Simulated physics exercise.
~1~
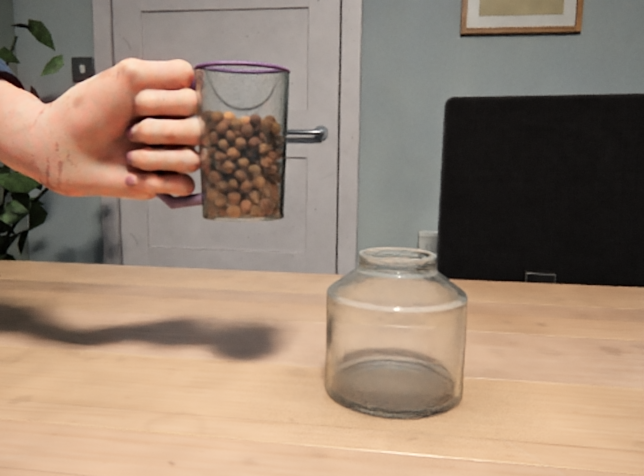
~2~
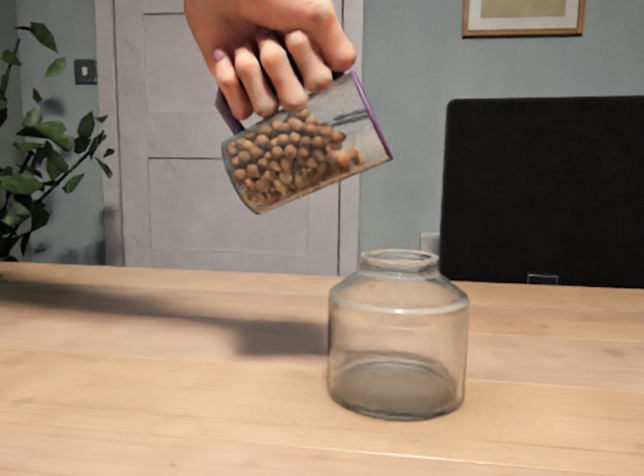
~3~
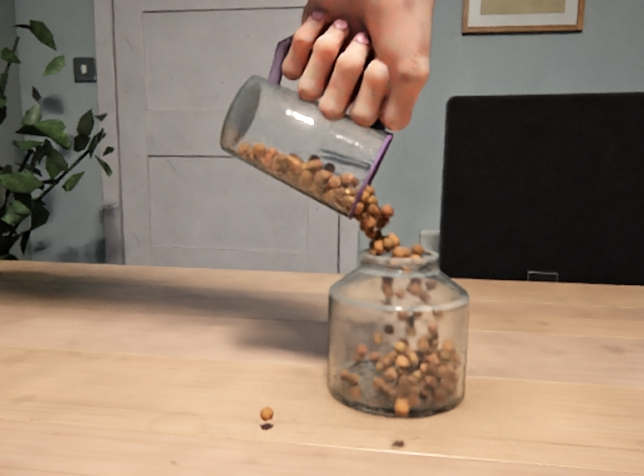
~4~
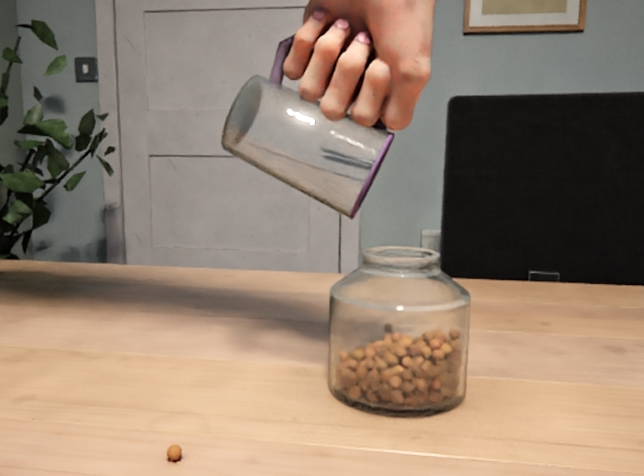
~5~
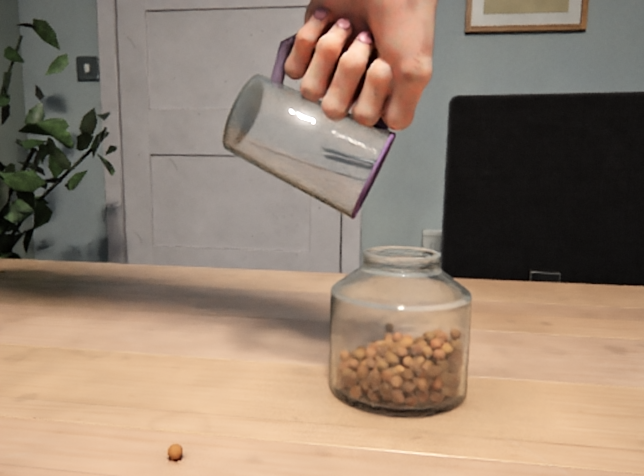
A hand tilting a clear cup and pouring small brown balls into a glass jar, one stray ball resting on the table.
